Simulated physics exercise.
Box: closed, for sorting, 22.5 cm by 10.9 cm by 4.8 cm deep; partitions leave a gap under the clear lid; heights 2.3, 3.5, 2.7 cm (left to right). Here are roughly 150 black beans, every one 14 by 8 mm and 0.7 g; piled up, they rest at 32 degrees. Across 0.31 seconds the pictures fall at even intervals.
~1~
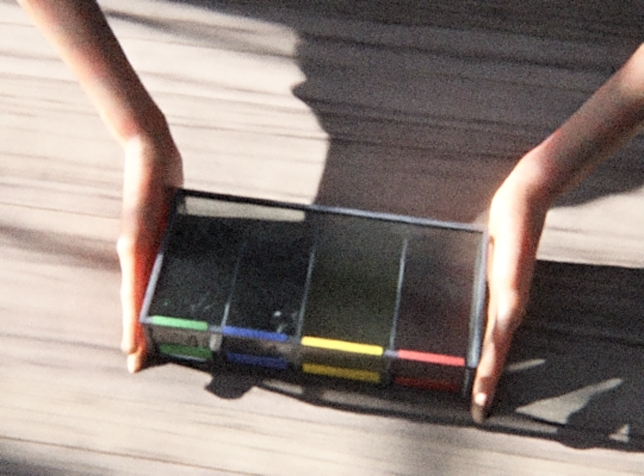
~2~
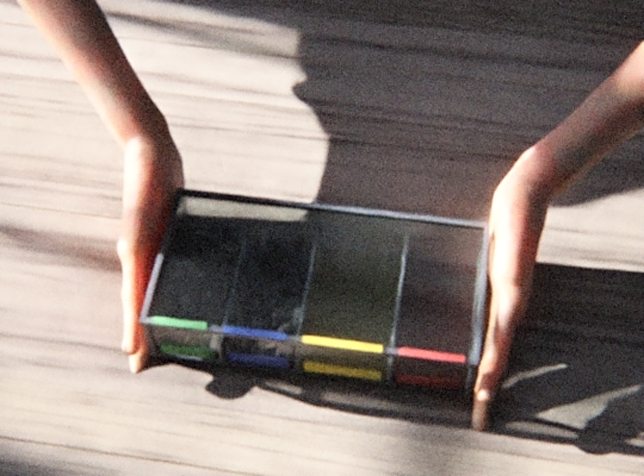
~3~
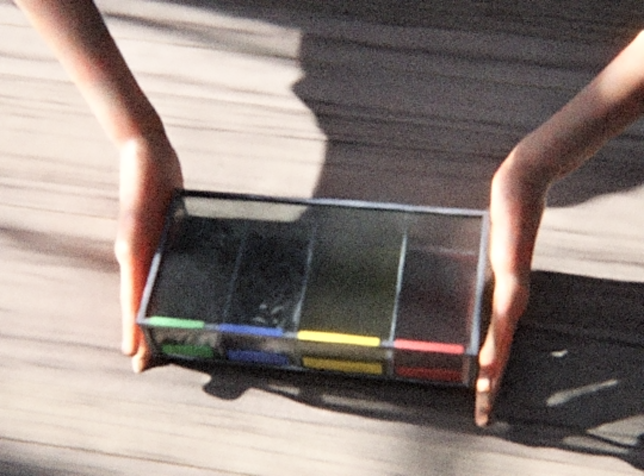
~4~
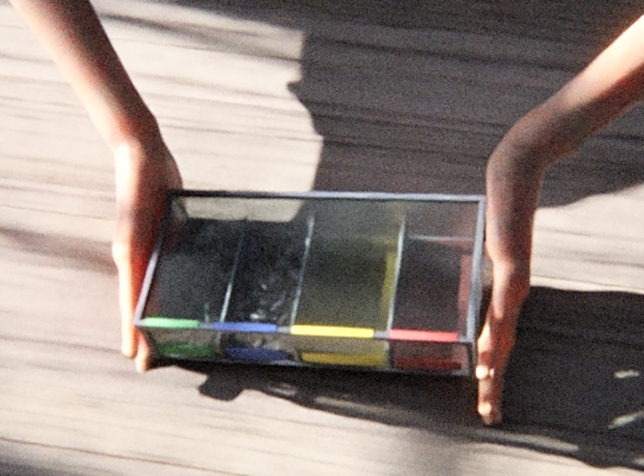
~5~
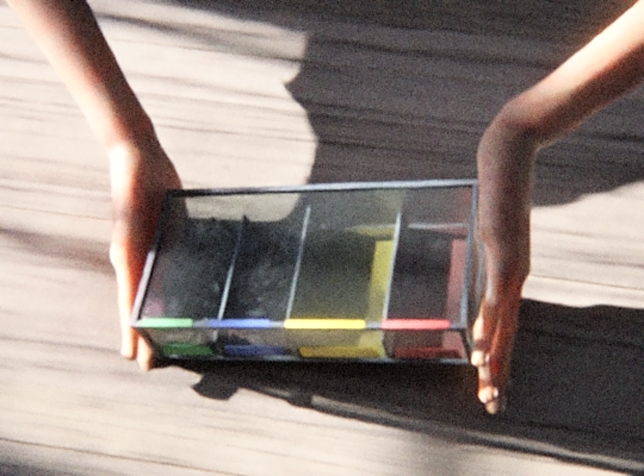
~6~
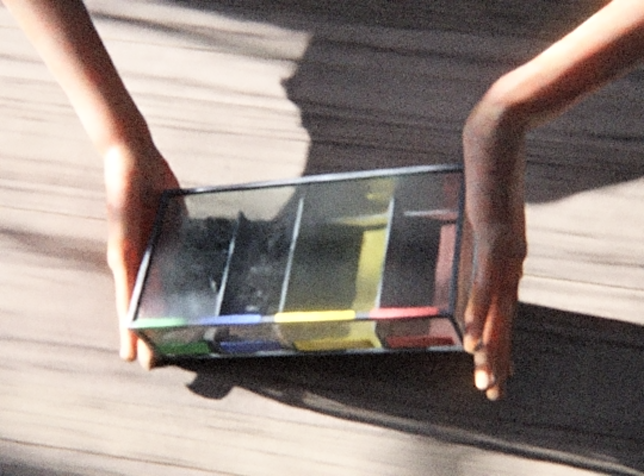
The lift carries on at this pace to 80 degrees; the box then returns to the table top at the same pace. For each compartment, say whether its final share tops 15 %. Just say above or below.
Red compartment: Stays behind the line. Blue compartment: Crosses the line. Green compartment: Crosses the line. Yellow compartment: Stays behind the line.
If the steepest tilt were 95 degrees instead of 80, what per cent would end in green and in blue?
In per cent, green 90 and blue 10.
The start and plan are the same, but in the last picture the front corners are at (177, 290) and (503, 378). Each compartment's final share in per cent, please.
Red = 5 %; blue = 60 %; green = 25 %; yellow = 10 %.
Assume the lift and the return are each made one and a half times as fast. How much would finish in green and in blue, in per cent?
Then: Green 70, blue 30.
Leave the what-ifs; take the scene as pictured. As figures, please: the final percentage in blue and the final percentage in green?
The blue one gets 30 per cent and the green one 70 per cent.
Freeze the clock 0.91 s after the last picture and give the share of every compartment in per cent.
Per cent by colour: Red 0; blue 40; green 60; yellow 0.
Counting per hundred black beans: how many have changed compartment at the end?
About 15 %.
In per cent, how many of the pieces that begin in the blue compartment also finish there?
Around 70 %.
Then, 0.91 s after the last picture, tilt 79 degrees; blue 40 %, green 60 %.
Then, 1.51 s after the last picture, tilt 34 degrees; blue 30 %, green 70 %.
Then, 2.17 s after the last picture, tilt 0 degrees; blue 30 %, green 70 %.
In the end, red 0 %, blue 30 %, green 70 %, yellow 0 %.
